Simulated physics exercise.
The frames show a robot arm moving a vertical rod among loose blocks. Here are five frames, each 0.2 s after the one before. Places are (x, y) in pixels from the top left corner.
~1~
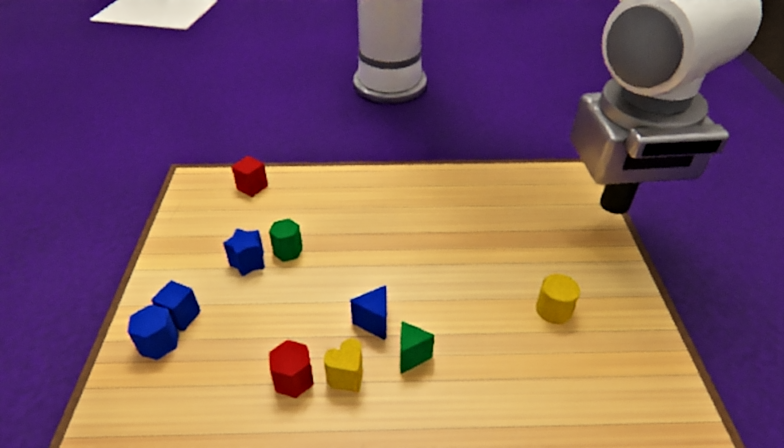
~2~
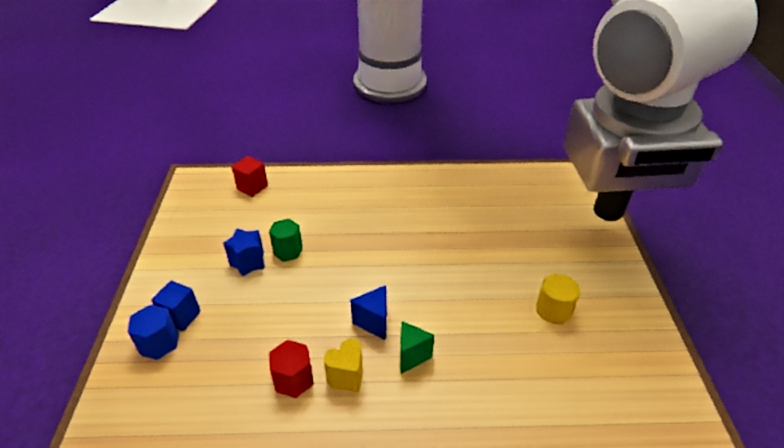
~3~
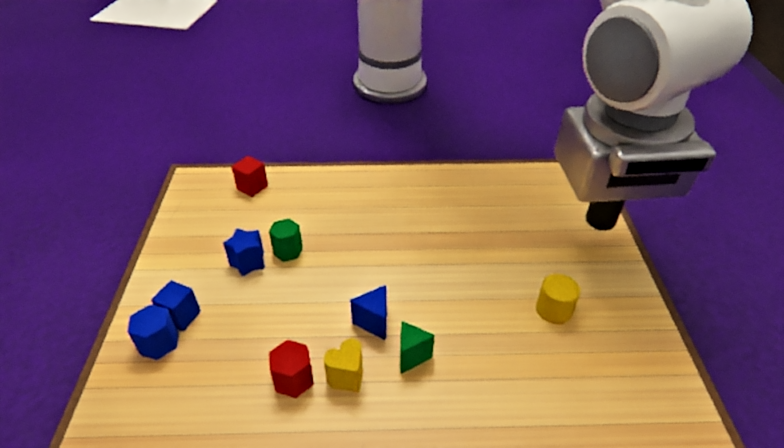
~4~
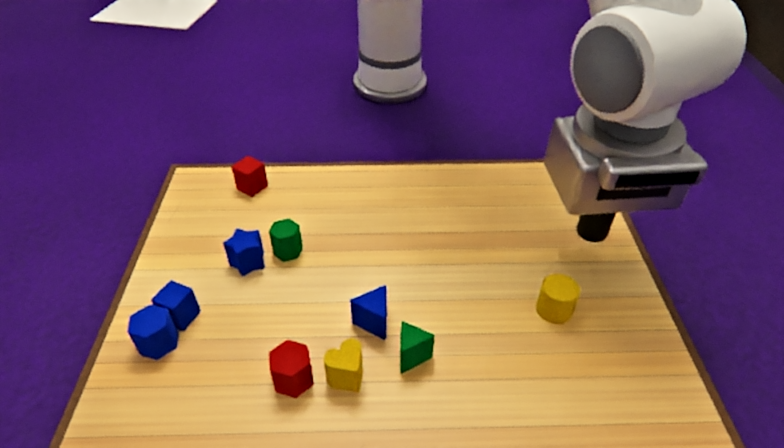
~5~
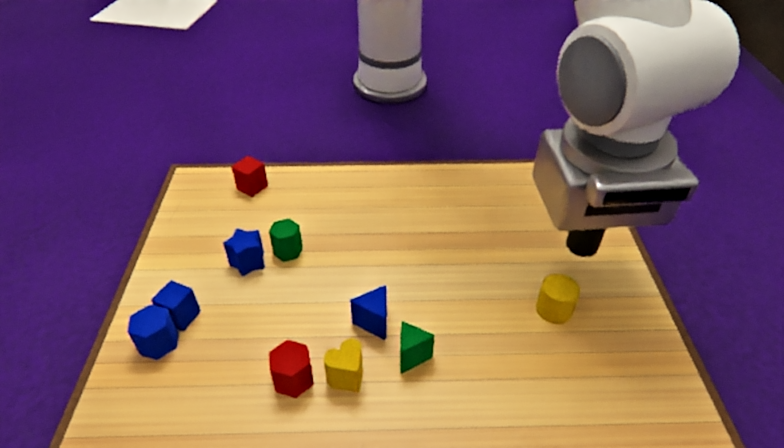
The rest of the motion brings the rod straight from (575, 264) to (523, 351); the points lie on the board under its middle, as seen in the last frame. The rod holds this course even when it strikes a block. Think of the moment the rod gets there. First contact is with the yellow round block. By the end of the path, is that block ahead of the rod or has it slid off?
Final position: Ahead.
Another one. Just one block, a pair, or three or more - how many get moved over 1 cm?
It will shift just one block.
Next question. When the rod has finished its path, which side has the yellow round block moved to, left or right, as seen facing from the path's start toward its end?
Sideways, to the left.
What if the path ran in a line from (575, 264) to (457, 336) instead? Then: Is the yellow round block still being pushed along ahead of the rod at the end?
No
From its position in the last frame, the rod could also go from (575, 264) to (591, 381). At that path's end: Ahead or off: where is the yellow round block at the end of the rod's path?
It slips away.
What follows on the original path. One third of the way, rod at (565, 274); yellow round block at (559, 293).
Two thirds of the way, rod at (546, 303); yellow round block at (546, 327).
At the end, rod at (528, 335); yellow round block at (541, 363).
